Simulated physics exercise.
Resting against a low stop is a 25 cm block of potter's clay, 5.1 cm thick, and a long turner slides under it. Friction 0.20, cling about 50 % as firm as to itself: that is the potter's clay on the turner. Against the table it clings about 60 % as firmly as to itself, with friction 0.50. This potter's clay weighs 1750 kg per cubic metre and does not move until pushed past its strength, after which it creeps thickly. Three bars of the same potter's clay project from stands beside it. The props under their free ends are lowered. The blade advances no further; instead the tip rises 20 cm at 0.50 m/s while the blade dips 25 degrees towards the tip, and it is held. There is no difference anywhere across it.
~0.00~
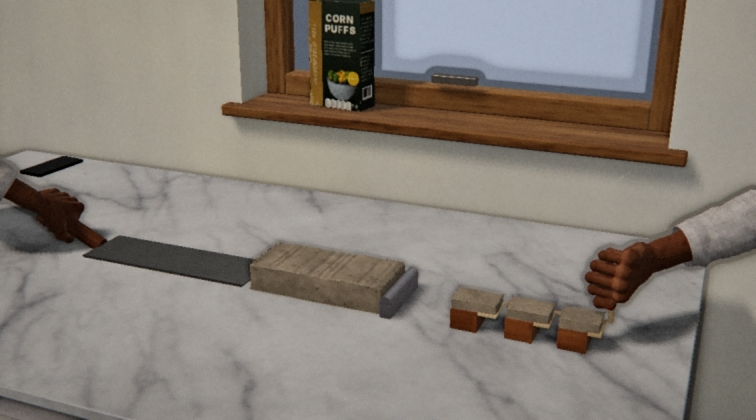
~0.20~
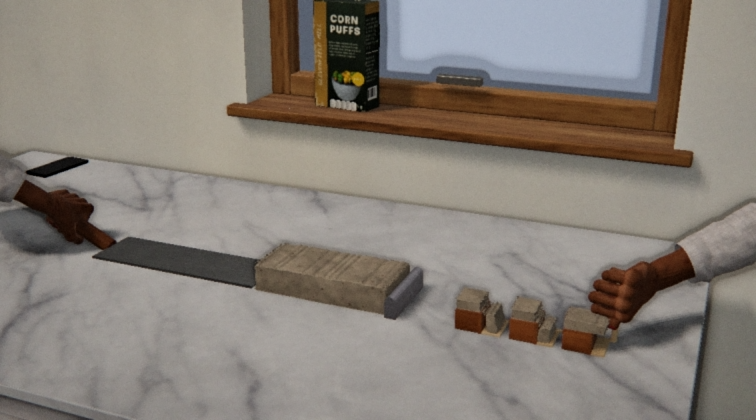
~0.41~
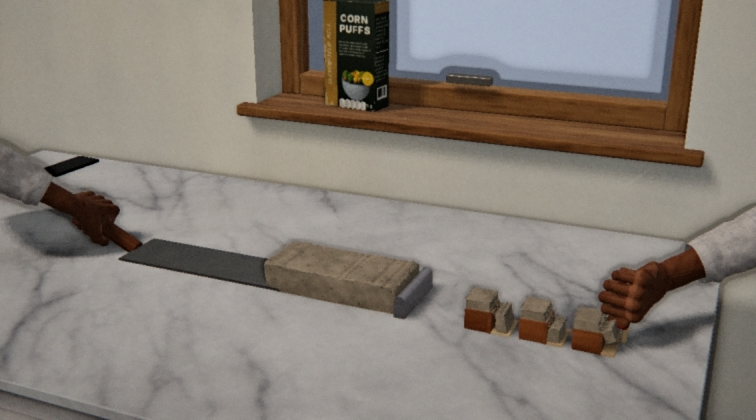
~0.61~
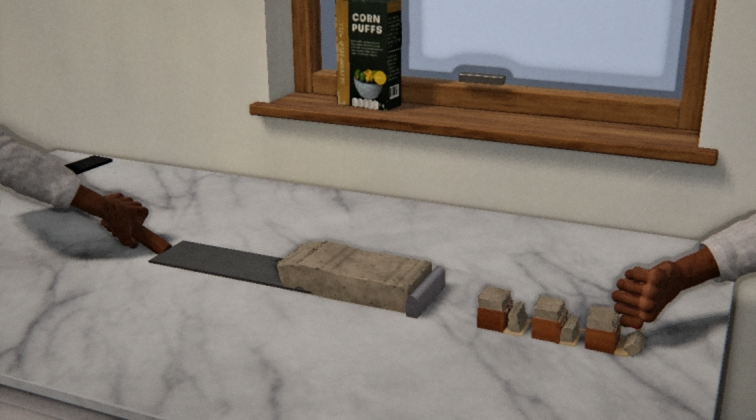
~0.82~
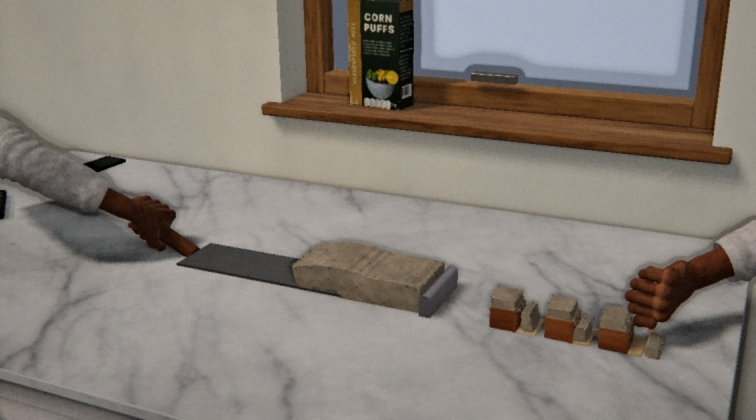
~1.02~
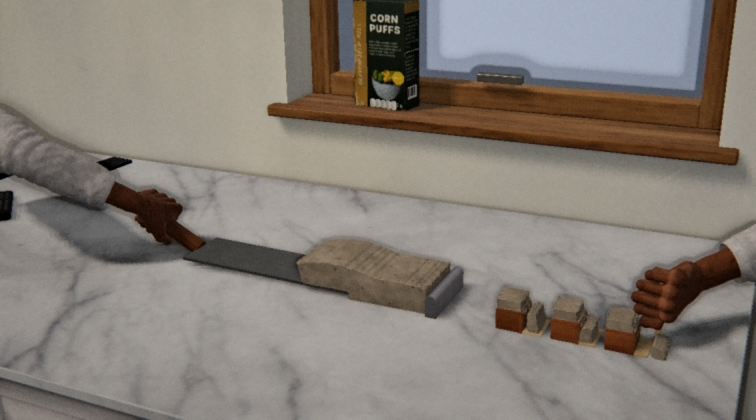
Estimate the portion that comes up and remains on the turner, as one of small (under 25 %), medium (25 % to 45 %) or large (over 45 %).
Note: Band = intermediate (25-45 %).
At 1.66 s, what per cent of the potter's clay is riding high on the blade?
35 percent.
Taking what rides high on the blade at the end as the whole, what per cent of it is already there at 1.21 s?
60 per cent.
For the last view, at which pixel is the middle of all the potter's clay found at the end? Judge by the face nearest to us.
It sits close to (362, 250).
After 1.21 s, the tip is 9.8 cm up.
After 1.43 s, the tip is 20 cm up and 34 % is riding high on the blade.
After 1.66 s, the tip is 20 cm up and 34 % is riding high on the blade.
After 1.88 s, the tip is 20 cm up and 34 % is riding high on the blade.
After 2.30 s, the tip is 20 cm up and 34 % is riding high on the blade.
